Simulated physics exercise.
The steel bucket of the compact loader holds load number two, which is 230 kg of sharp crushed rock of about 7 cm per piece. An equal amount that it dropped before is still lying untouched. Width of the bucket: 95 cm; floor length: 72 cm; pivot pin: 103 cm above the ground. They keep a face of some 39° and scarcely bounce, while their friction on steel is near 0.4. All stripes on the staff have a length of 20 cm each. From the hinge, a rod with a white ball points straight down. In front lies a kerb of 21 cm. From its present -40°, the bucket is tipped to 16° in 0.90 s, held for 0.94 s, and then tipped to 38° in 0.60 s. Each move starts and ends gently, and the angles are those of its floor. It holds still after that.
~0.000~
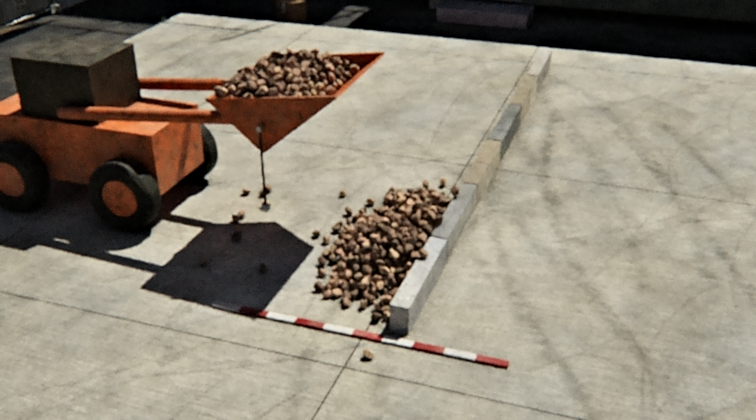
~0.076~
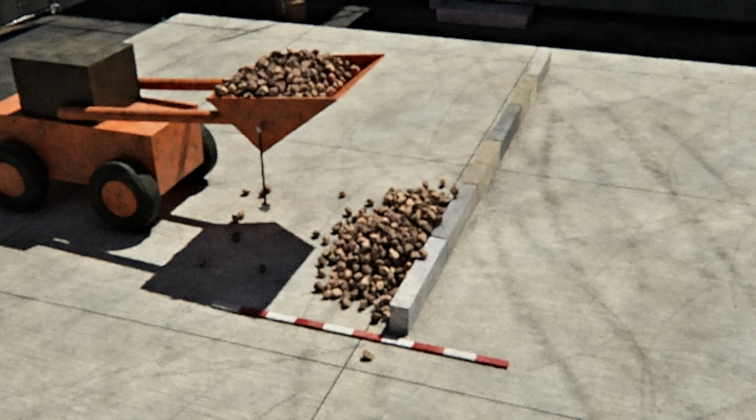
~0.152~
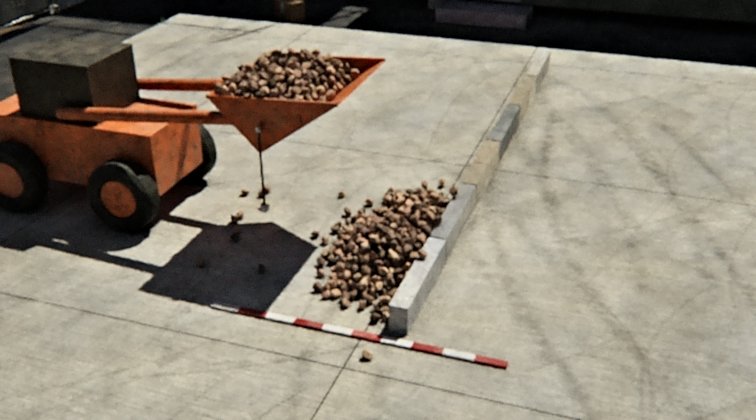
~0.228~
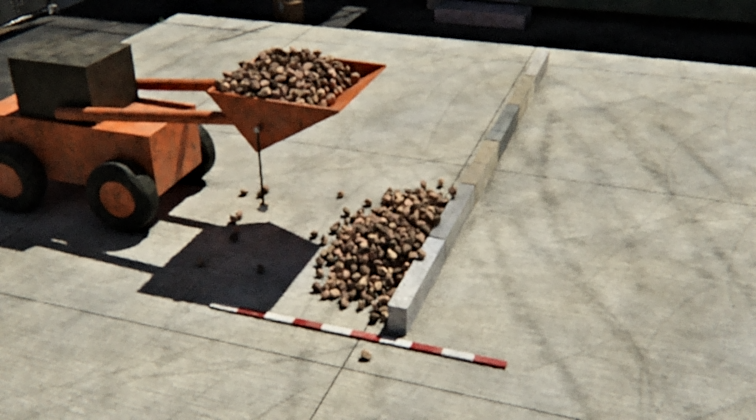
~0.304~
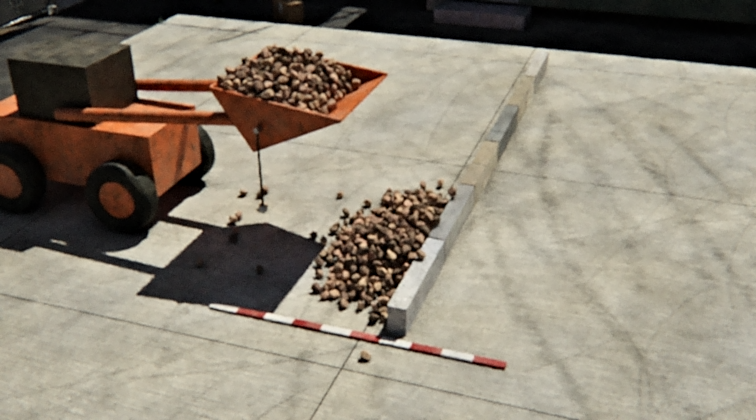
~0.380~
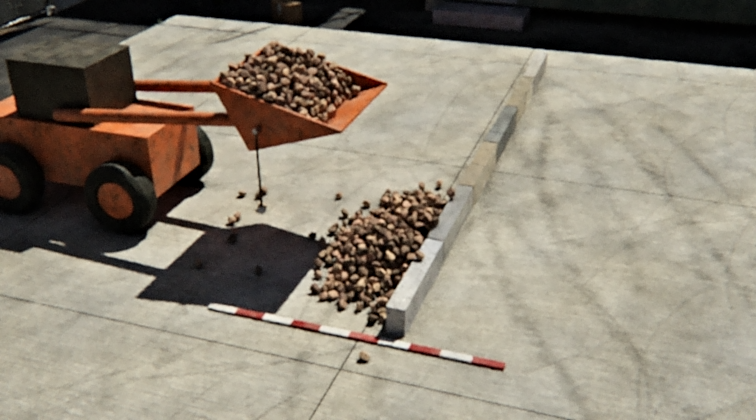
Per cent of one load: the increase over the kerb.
1 percent.
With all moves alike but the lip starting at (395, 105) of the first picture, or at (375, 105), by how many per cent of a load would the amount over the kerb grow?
Near 30 in a hundred, then near 10 in a hundred.
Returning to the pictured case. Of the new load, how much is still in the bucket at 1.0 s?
Near 100 per cent of the load is held.
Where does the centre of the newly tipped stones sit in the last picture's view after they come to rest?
Centre: Approx. (364, 223).
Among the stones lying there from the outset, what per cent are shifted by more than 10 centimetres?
Estimate: 0 %, roughly.
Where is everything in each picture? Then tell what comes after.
In the first frame, the bucket is at -40°, its lip at (335, 98); the top of the load is at (294, 59). The earlier load is highest near (410, 220), 27 cm above ground level, 102 % on this side of the kerb.
In the second frame, the bucket is at -39°, its lip at (336, 100); the top of the load is at (294, 59); the stones move at 0.1 m/s on average.
In the third frame, the bucket is at -36°, its lip at (337, 105); the top of the load is at (292, 59); the stones move at 0.2 m/s on average.
In the fourth frame, the bucket is at -31°, its lip at (339, 112); the top of the load is at (287, 57); the stones move at 0.2 m/s on average.
In the fifth frame, lip at (341, 121), floor tilted -25°, highest stones at (274, 56); the stones move at 0.3 m/s on average.
In the sixth frame, lip at (341, 132), floor tilted -18°, highest stones at (275, 52); the stones move at 0.3 m/s on average.
After 0.7 s the floor is at 8°; in per cent of one load, 100 in the bucket, 102 on this side of the kerb; the foremost stones are at (428, 238).
After 1.0 s the floor is at 16°; in per cent of one load, 98 in the bucket, 104 on this side of the kerb; the foremost stones are at (428, 238).
After 2.9 s the floor is at 38°; in per cent of one load, 5 in the bucket, 197 on this side of the kerb, 1 over the kerb; the foremost stones are at (459, 236).
After 5.3 s the floor is at 38°; in per cent of one load, 0 in the bucket, 202 on this side of the kerb, 1 over the kerb; the foremost stones are at (459, 236). Net gain over the kerb, 1.
